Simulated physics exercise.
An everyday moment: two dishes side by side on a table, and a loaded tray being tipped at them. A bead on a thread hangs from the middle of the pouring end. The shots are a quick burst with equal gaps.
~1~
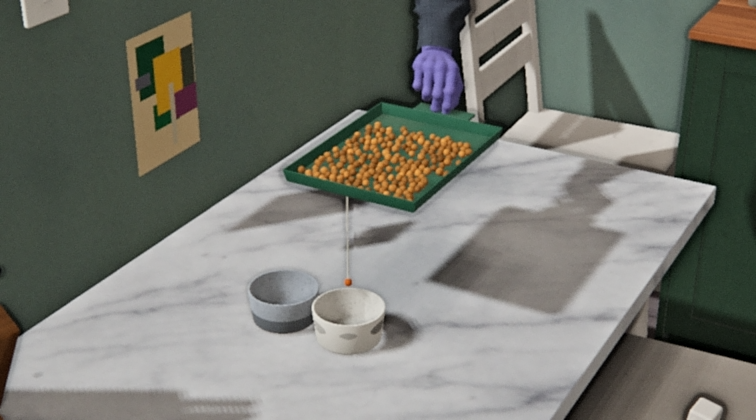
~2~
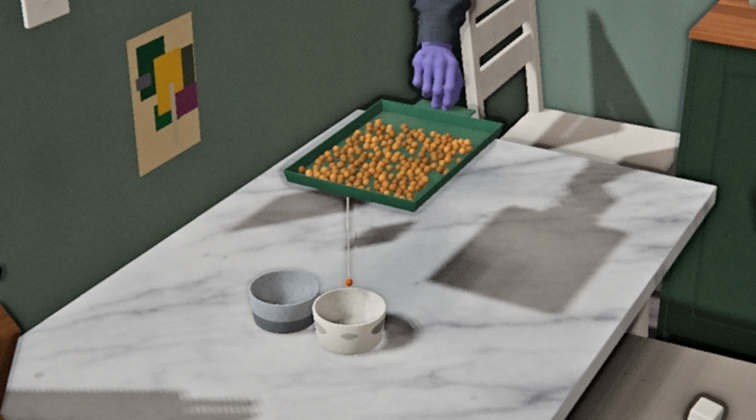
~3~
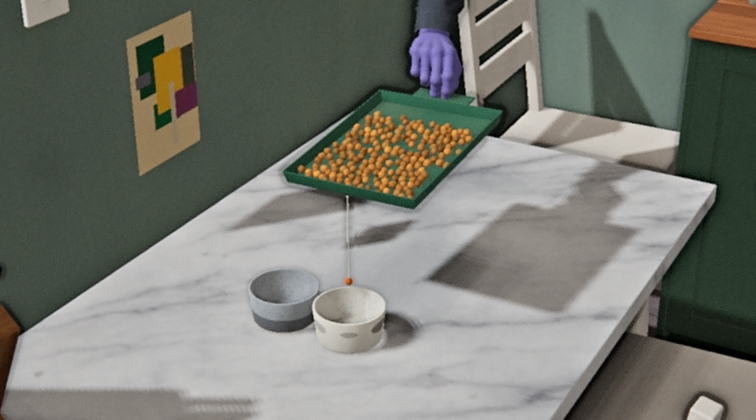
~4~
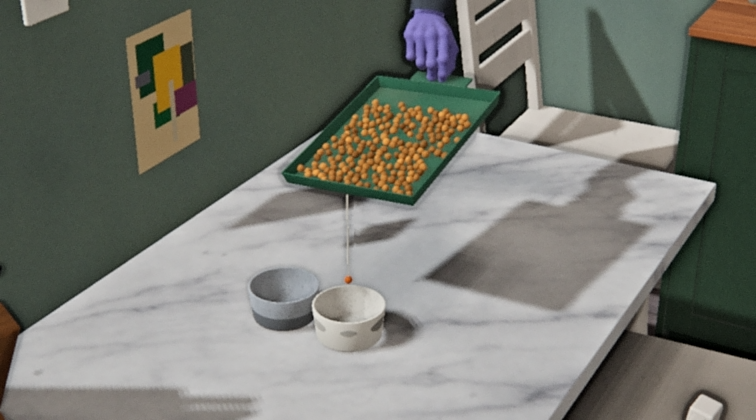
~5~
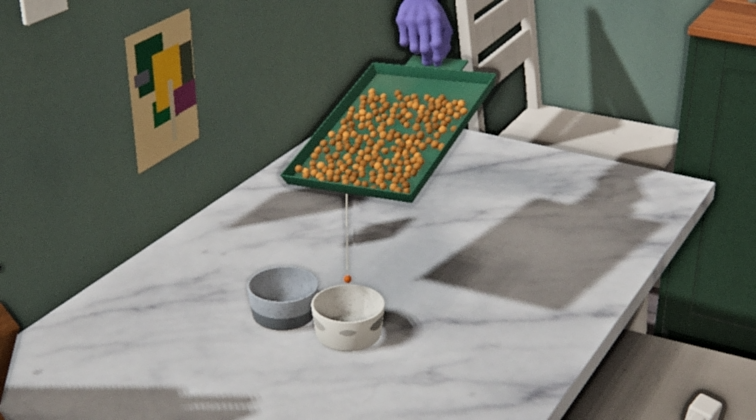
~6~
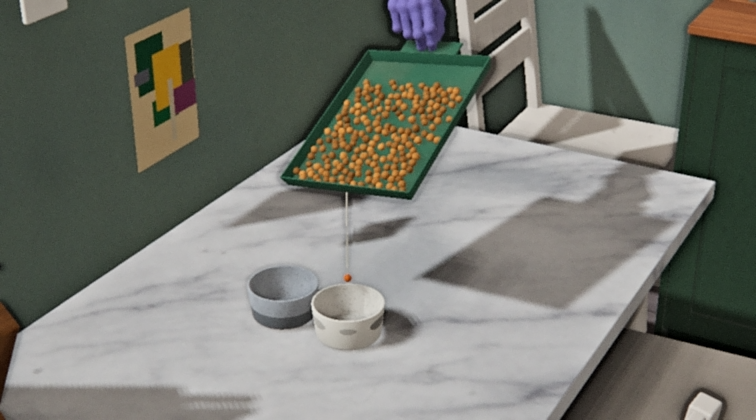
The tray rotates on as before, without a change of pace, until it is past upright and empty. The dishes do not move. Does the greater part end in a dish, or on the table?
Together they catch more than half.
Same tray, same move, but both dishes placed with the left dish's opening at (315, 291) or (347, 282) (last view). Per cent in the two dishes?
Roughly 40 per cent, and 0 per cent.
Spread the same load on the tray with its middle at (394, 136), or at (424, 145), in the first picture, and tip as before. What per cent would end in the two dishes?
In turn 80 and 70 in a hundred.
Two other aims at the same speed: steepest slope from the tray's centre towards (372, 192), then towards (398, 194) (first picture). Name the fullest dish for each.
The first try: The right-hand dish. The second: The right one.
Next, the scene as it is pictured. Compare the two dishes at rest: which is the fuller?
The winner is the dish on the left.
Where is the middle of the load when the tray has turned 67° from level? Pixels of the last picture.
Around (331, 152).
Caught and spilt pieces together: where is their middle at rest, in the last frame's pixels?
Around (289, 312).
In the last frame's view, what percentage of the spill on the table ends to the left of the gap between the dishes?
It comes to 80 per cent or so.
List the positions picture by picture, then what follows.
In the first picture, corners of the pouring end at (287, 169) and (413, 200), level; middle of the load at (386, 163), roasted chickpeas; left dish at (265, 316); right dish at (330, 336); bead on its thread at (348, 282).
In the second picture, corners of the pouring end at (287, 170) and (414, 200), level; middle of the load at (386, 162).
In the third picture, corners of the pouring end at (286, 171) and (413, 198), tipped barely, lowest at the left corner; middle of the load at (386, 157).
In the fourth picture, corners of the pouring end at (285, 172) and (411, 194), tipped a little, lowest at the left corner; middle of the load at (384, 149).
In the fifth picture, corners of the pouring end at (284, 174) and (409, 192), tipped clearly, lowest at the left corner; middle of the load at (381, 143).
In the sixth picture, corners of the pouring end at (284, 175) and (407, 190), tipped clearly, lowest at the left corner; middle of the load at (377, 139), about a third on the move; left dish at (264, 312); right dish at (330, 332).
Soon after the last picture, tray tipped steeply; nearly all on the tray; a stray few in the air.
A little later, tray tipped past a quarter turn; most on the tray; a small part in the left dish; a stray few outside both; a small part in the air.
Later still, tray tipped past a quarter turn; a small part in the right dish; about two thirds in the left dish; about a quarter outside both.
At rest, tray tipped past a quarter turn; a small part in the right dish; about two thirds in the left dish; about a quarter outside both.
